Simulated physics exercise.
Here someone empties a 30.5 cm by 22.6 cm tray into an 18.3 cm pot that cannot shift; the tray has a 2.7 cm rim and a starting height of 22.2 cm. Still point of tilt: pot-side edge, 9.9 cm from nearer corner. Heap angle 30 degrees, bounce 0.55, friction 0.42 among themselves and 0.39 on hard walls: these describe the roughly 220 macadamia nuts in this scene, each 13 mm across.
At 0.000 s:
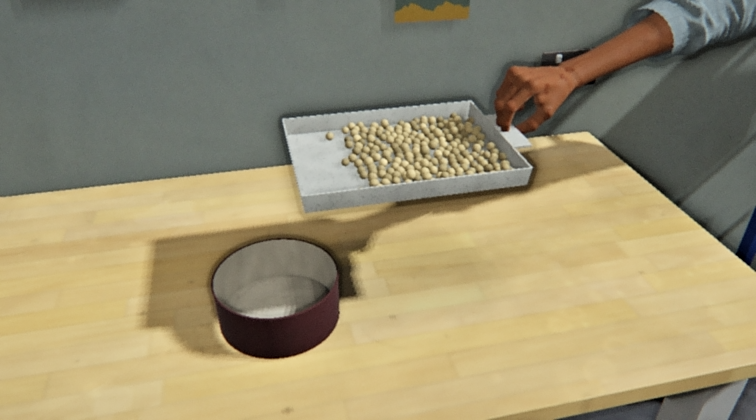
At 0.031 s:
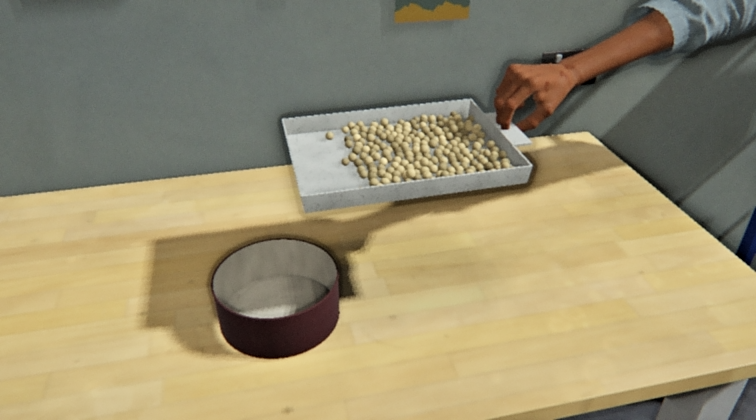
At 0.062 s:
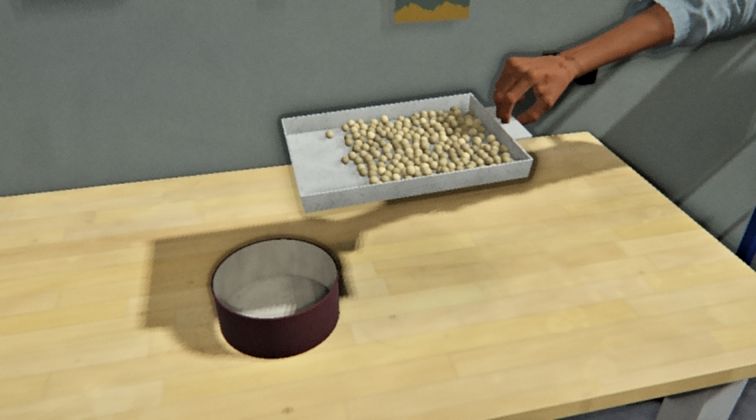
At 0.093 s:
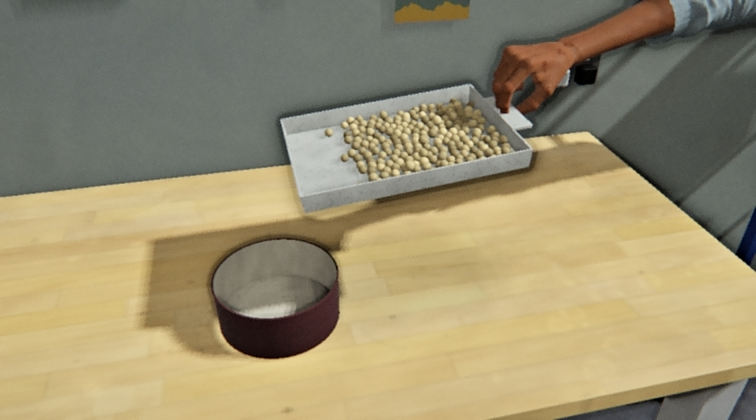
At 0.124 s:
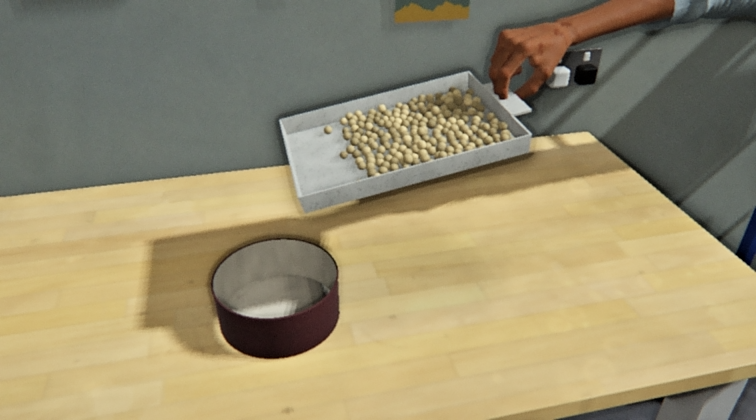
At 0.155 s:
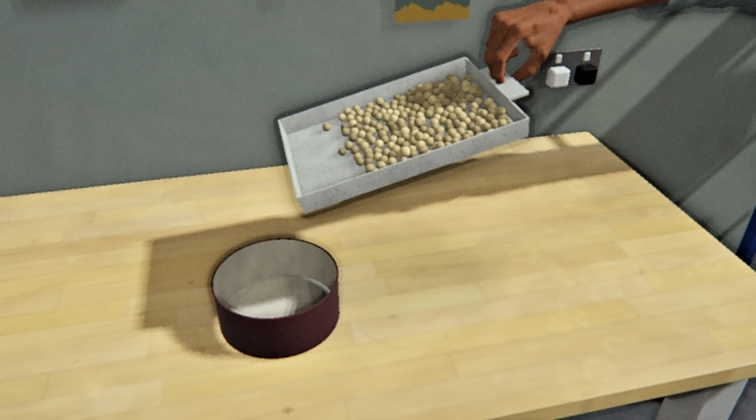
A hand raises the right end of a gray tray of round nuts, slanting it leftward.
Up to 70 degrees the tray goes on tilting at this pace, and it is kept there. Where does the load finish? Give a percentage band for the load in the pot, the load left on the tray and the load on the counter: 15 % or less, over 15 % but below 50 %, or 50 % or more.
Pot: In between; left on the tray: In between; counter: In between.
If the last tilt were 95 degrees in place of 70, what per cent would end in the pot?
Around 45 per cent, then.
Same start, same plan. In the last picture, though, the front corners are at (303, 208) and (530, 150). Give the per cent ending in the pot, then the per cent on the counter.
Final per cent - pot 35, counter 30.
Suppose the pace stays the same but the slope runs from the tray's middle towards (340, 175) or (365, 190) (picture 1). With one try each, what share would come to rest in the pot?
First try: Around 35 percent; second try: Around 30 percent.
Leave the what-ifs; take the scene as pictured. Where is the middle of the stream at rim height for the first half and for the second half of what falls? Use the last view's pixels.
I'd mark about (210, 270) for the first half and about (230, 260) for the second.
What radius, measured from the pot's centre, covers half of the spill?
Some 34 centimetres.
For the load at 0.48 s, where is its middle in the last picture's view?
Around (313, 119).
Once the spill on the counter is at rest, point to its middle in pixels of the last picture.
Spill centre at rest: About (95, 304).
After 0.35 s, tilt 44 degrees; the tray holds 100 %, the pot 0 %.
After 0.48 s, tilt 63 degrees; the tray holds 100 %, the pot 0 %.
After 0.73 s, tilt 70 degrees; the tray holds 40 %, the pot 10 %.
In the end, at 1.9 s, pot 20 %, tray 35 %, counter 40 %.
